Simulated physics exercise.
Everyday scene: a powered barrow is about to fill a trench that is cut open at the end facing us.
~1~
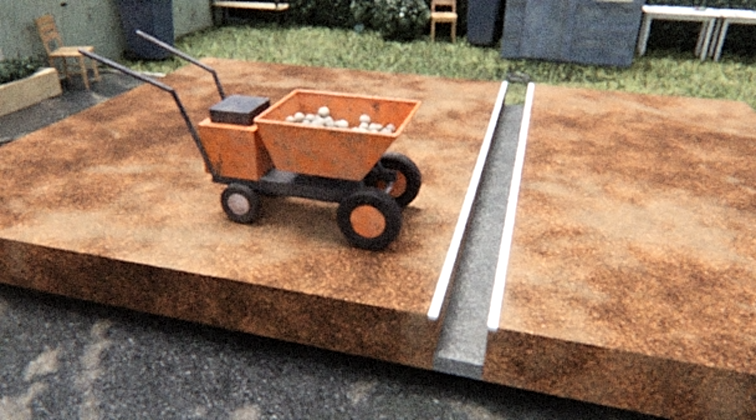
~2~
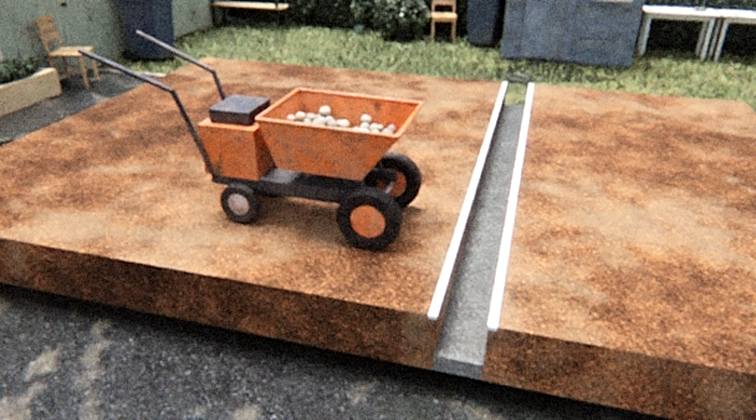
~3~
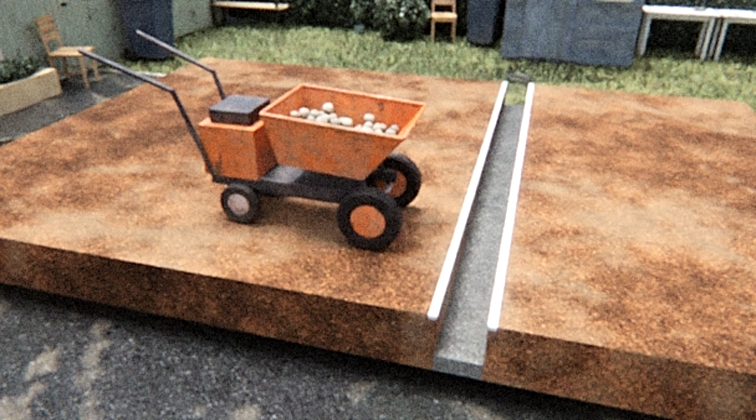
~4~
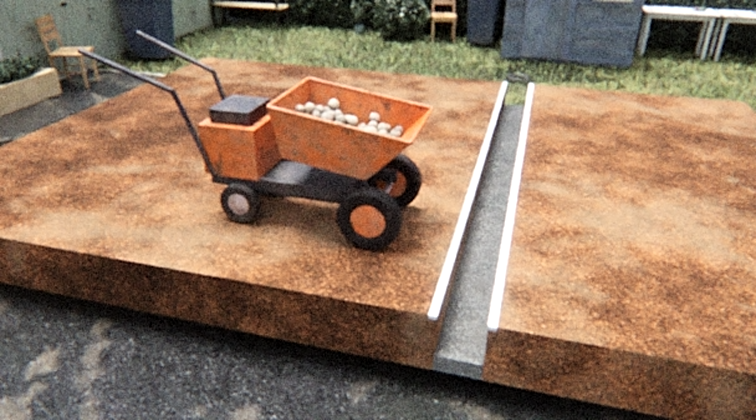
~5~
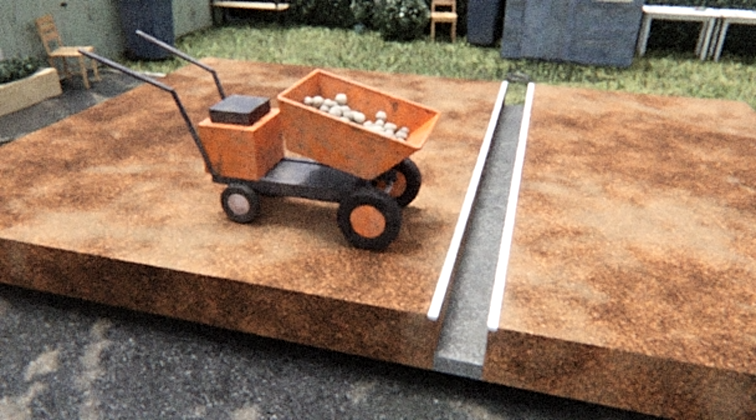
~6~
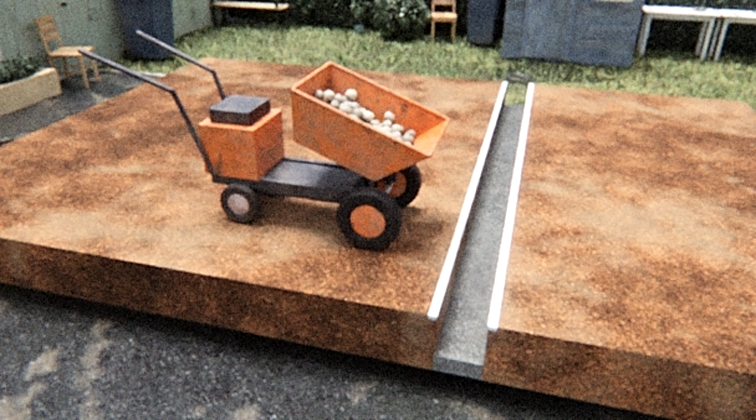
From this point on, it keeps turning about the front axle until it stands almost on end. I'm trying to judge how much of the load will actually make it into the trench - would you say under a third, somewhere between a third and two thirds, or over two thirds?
I would say over two thirds.
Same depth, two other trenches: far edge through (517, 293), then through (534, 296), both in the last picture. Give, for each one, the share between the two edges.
In order: Near 100, then 100 percent.
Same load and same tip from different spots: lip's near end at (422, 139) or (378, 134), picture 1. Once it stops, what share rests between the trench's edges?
Well, you'd get roughly 20 per cent from the first place and roughly 90 per cent from the second.
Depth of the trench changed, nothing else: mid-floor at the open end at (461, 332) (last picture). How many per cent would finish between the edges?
The share would be around 50 in a hundred.
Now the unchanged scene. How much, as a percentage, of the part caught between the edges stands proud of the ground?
I'd say around 0 percent.
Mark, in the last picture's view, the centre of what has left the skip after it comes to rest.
Last view, centre at rest - approx. (484, 261).
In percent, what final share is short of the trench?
About 0 per cent.
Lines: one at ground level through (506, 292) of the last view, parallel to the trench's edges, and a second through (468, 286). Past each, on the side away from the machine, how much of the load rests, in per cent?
I'd say some 10 in a hundred, and after that 60 in a hundred.
Just after the last frame, skip tipped steeply; every one in the skip.
A moment on, skip tipped right over; the larger part in the skip; roughly a quarter in or heaped over the trench; about a tenth beyond it; just a few falling.
Further on, skip tipped right over; about a tenth in the skip; the larger part in or heaped over the trench; roughly a quarter beyond it.
When it is over, skip tipped right over; the larger part in or heaped over the trench; roughly a quarter beyond it.
